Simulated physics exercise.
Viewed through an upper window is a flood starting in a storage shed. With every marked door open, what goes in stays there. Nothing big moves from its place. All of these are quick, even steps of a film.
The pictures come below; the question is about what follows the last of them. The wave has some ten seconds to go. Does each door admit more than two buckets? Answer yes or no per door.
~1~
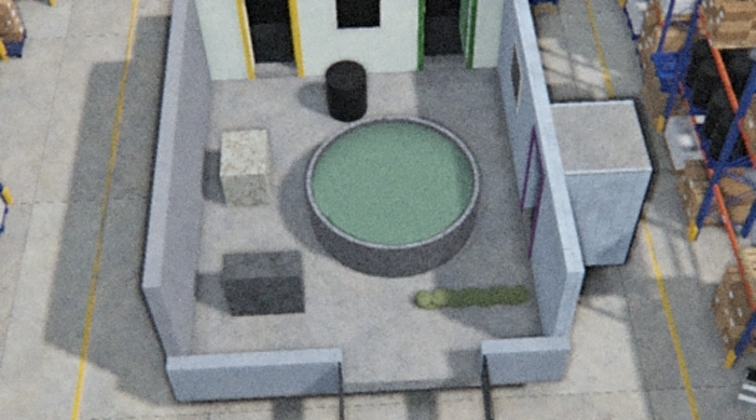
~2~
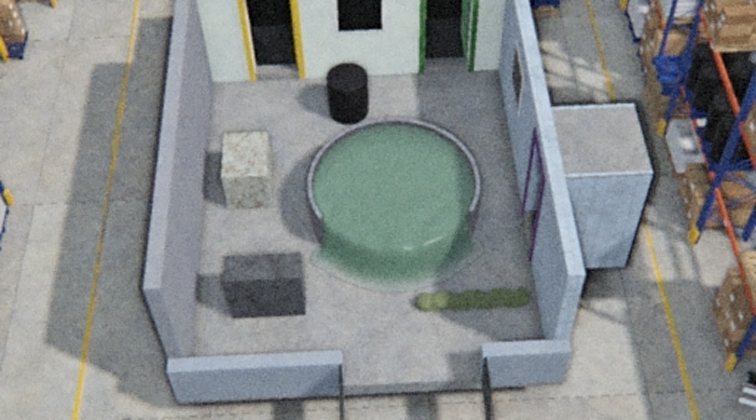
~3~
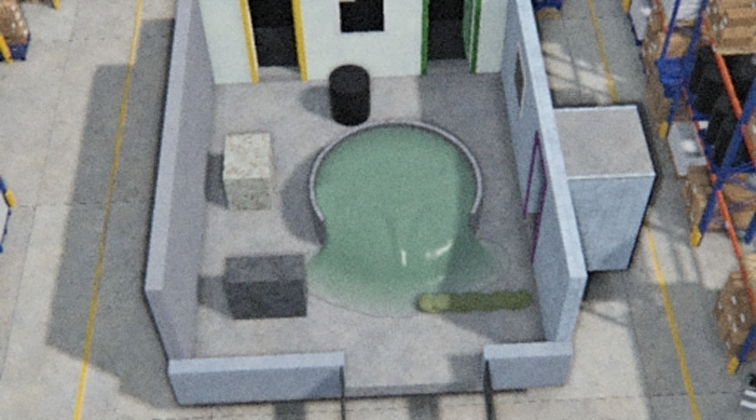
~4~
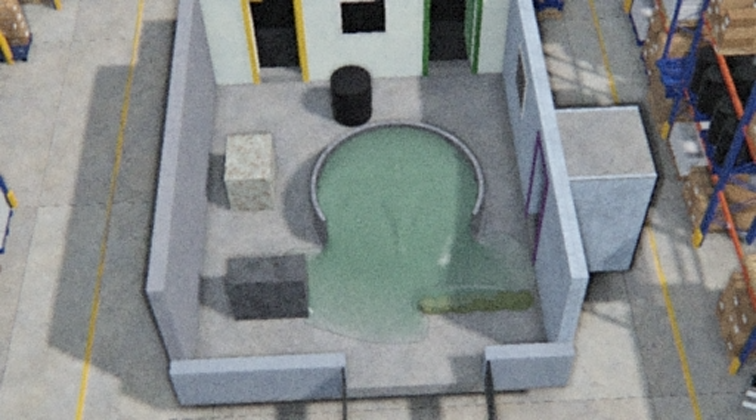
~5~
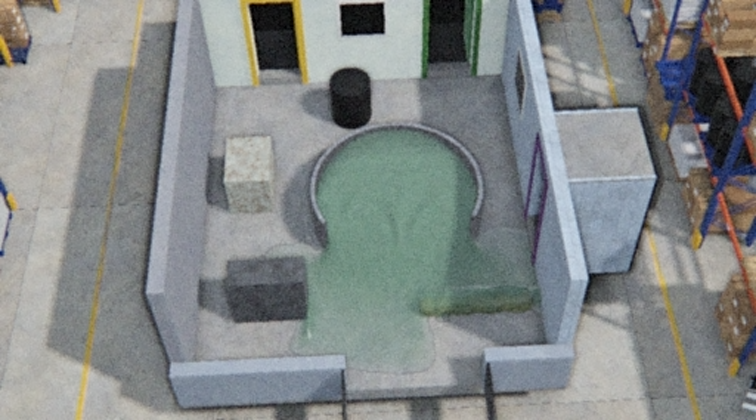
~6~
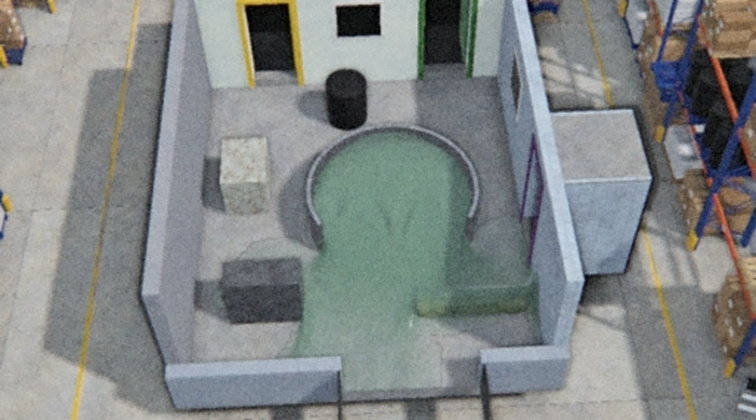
Answers: The yellow door: No; the purple door: No; the green door: No.
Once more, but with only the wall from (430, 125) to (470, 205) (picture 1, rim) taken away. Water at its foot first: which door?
Call it the one in purple.
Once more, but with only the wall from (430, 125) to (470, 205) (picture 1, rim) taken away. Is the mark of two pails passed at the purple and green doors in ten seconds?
Result - purple one tops the mark, green one tops the mark.
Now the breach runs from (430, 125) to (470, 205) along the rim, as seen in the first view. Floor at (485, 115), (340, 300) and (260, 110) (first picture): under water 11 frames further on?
In the order given: Swamped, untouched and untouched.
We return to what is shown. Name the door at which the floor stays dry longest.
That would be the yellow-painted one.
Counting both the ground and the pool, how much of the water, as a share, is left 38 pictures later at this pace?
66 %.
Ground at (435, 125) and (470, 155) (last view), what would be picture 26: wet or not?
Submerged, then submerged.
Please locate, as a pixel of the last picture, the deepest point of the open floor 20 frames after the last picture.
My finger goes to (213, 385).
A moment on, water covers 40 % of the floor; the yellow door not reached, the purple door wet at the sill, nothing in, the green door not reached.
Next, water covers 55 % of the floor; the yellow door not reached, the purple door under two buckets in, the green door not reached.
Then, water covers 70 % of the floor; the yellow door not reached, the purple door under two buckets in, the green door wet at the sill, nothing in.
Later, water covers 95 % of the floor; the yellow door wet at the sill, nothing in, the purple door under two buckets in, the green door under two buckets in.
In the end, water covers 95 % of the floor; the yellow door under two buckets in, the purple door under two buckets in, the green door under two buckets in.
